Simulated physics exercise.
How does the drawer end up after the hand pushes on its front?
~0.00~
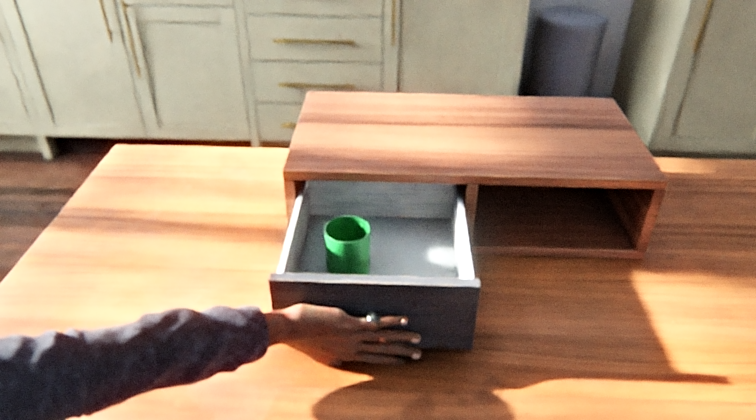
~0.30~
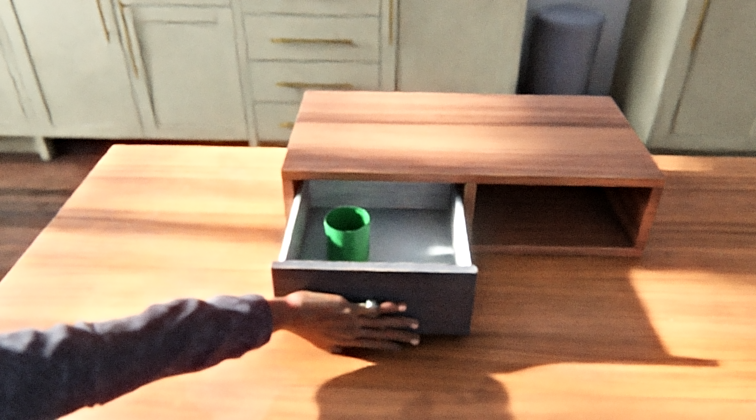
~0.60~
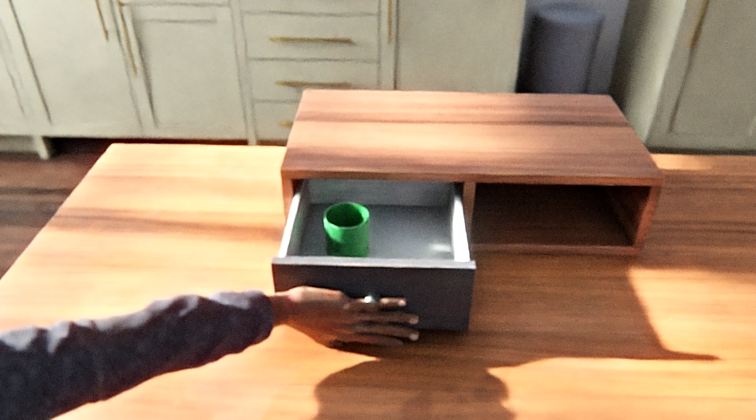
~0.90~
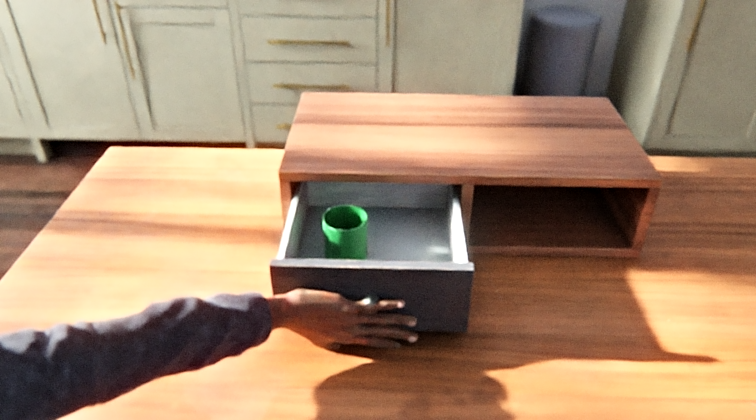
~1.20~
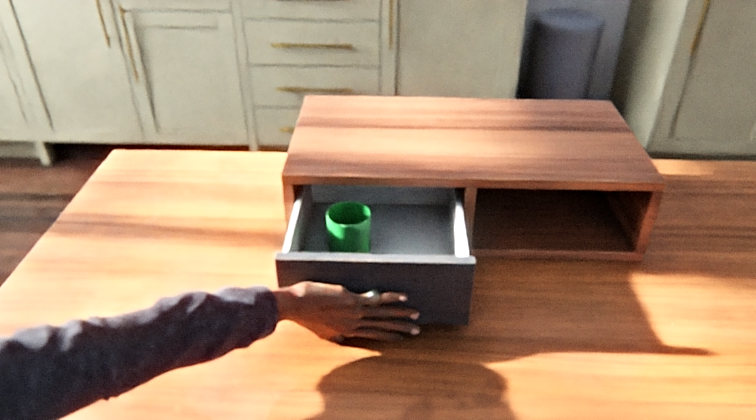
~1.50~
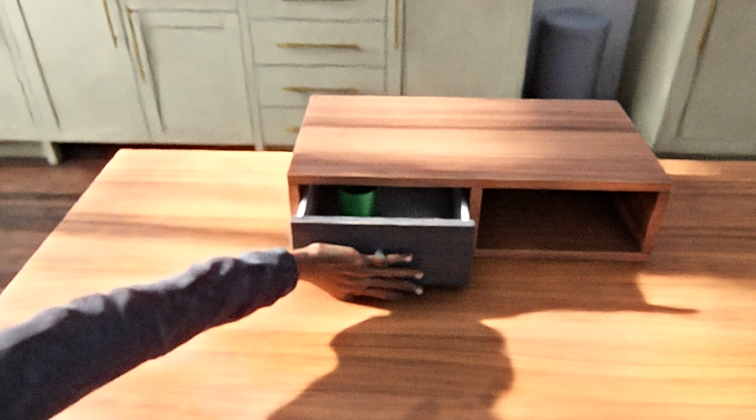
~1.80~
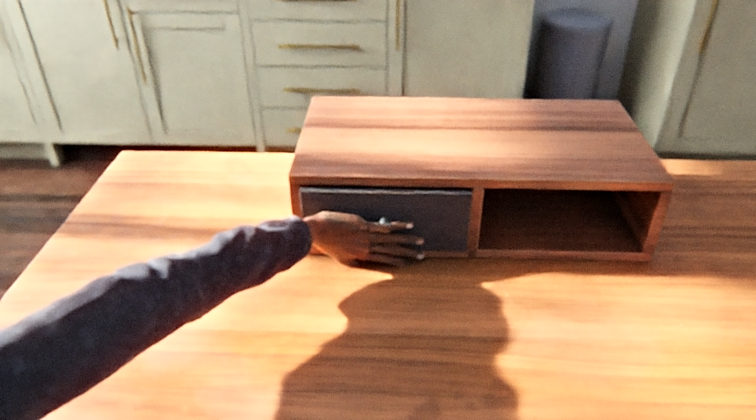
The drawer ends up fully shut, pushed all the way into the wooden chest with the green cup no longer in view.
